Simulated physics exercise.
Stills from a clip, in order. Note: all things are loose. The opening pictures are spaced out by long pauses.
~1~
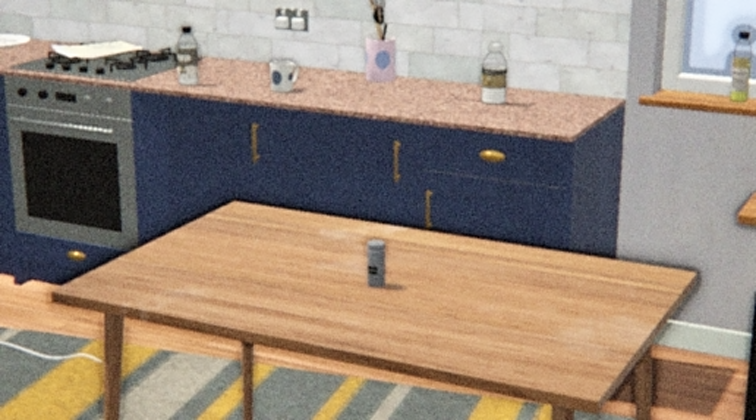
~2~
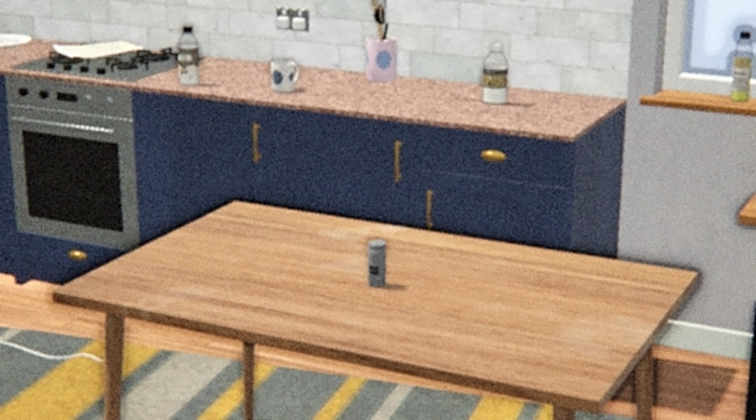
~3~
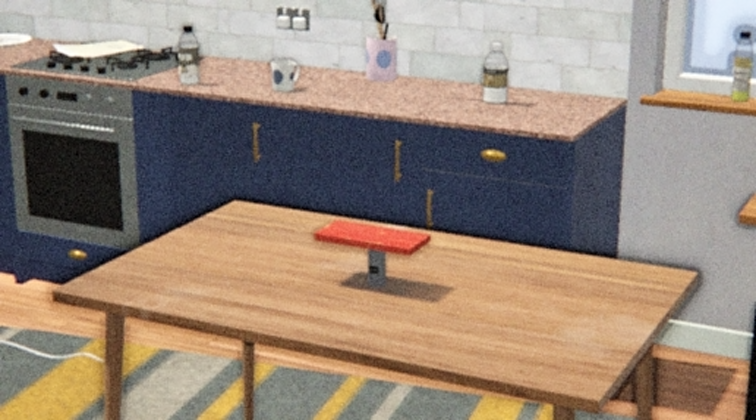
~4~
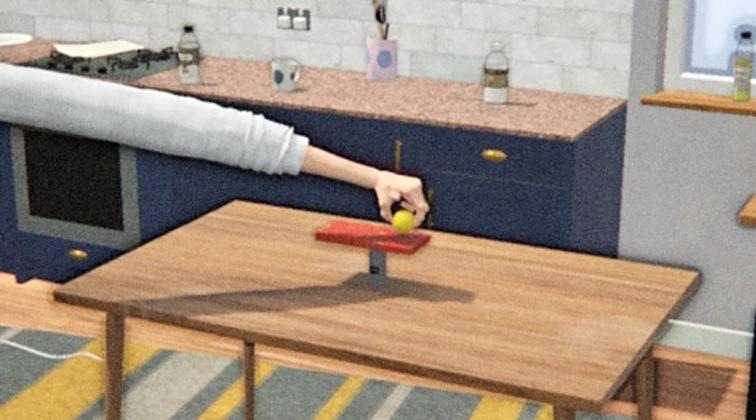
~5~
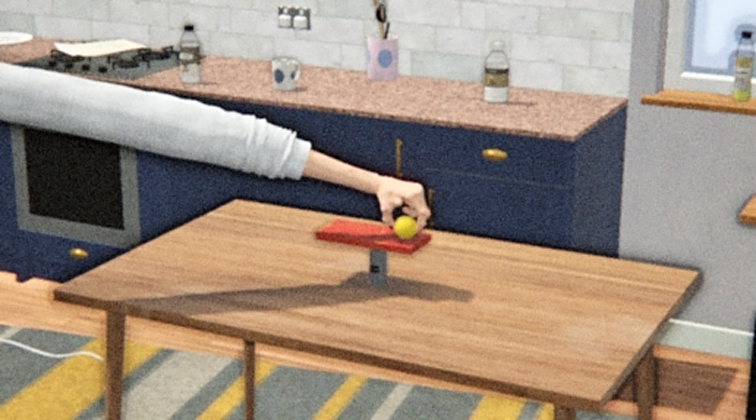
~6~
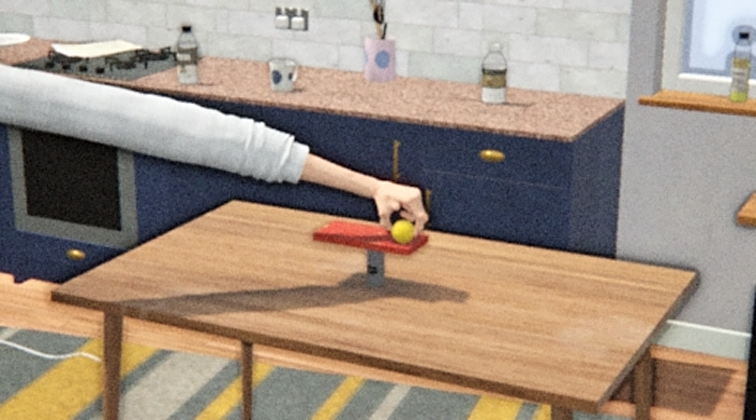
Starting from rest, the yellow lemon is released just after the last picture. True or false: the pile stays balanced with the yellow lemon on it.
True.
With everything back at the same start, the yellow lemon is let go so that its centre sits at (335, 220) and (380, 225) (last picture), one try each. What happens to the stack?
First case: It collapses; second case: It remains standing.
Then, 0.20 s past the last view, nothing moves.
Then, 0.50 s past the last view, yellow lemon resting near (403, 232).
Finally, all 3 still in place. Final places as the last picture's camera would see them, yellow lemon near (403, 232). The stack holds.
